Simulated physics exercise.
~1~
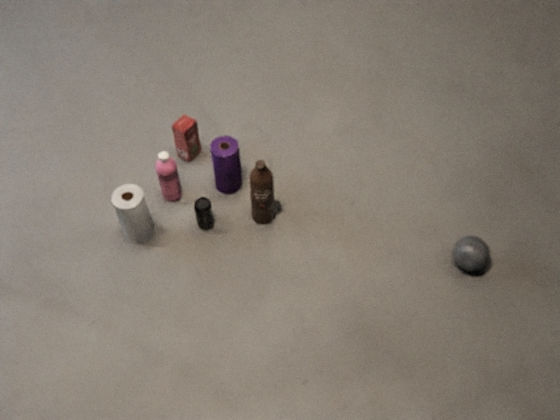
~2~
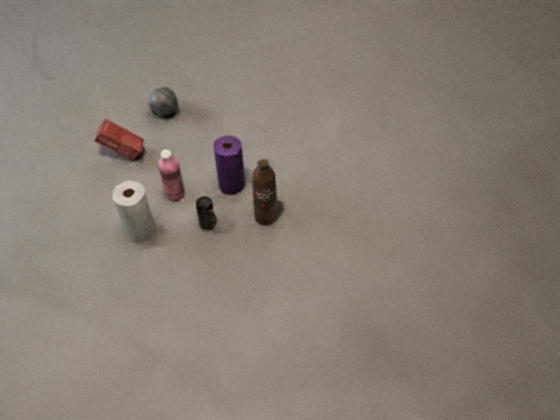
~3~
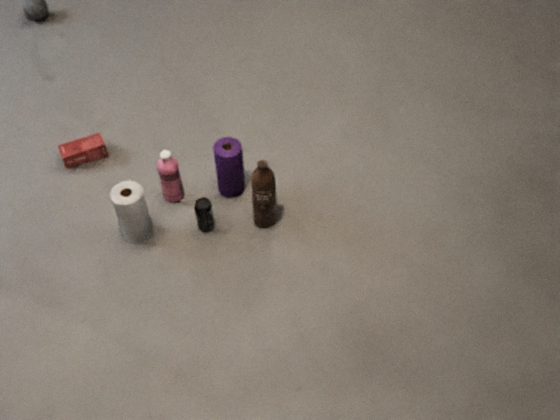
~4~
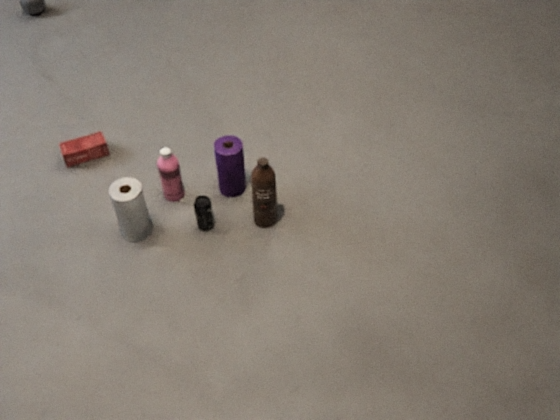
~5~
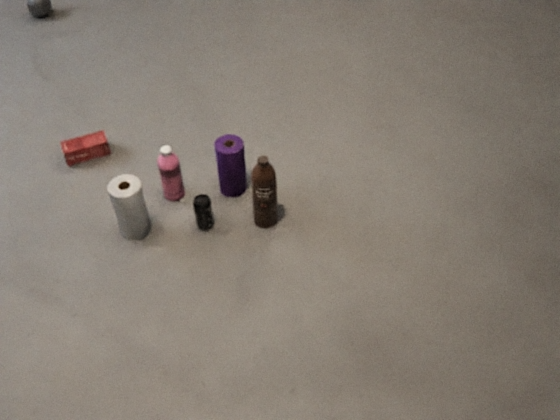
A brown bottle stands at the right of a small group on a plain grey floor, seen from high above, with a purple roll, pink bottle, white roll and small black can beside it. A red carton stands at the back, and a grey ball lies far off to the right. The ball travels left and away, passing behind the group as the carton tips over to the left. It carries on to the far left corner, while the carton comes to rest on its side. The other five items stay upright, and the ball remains near the top edge.
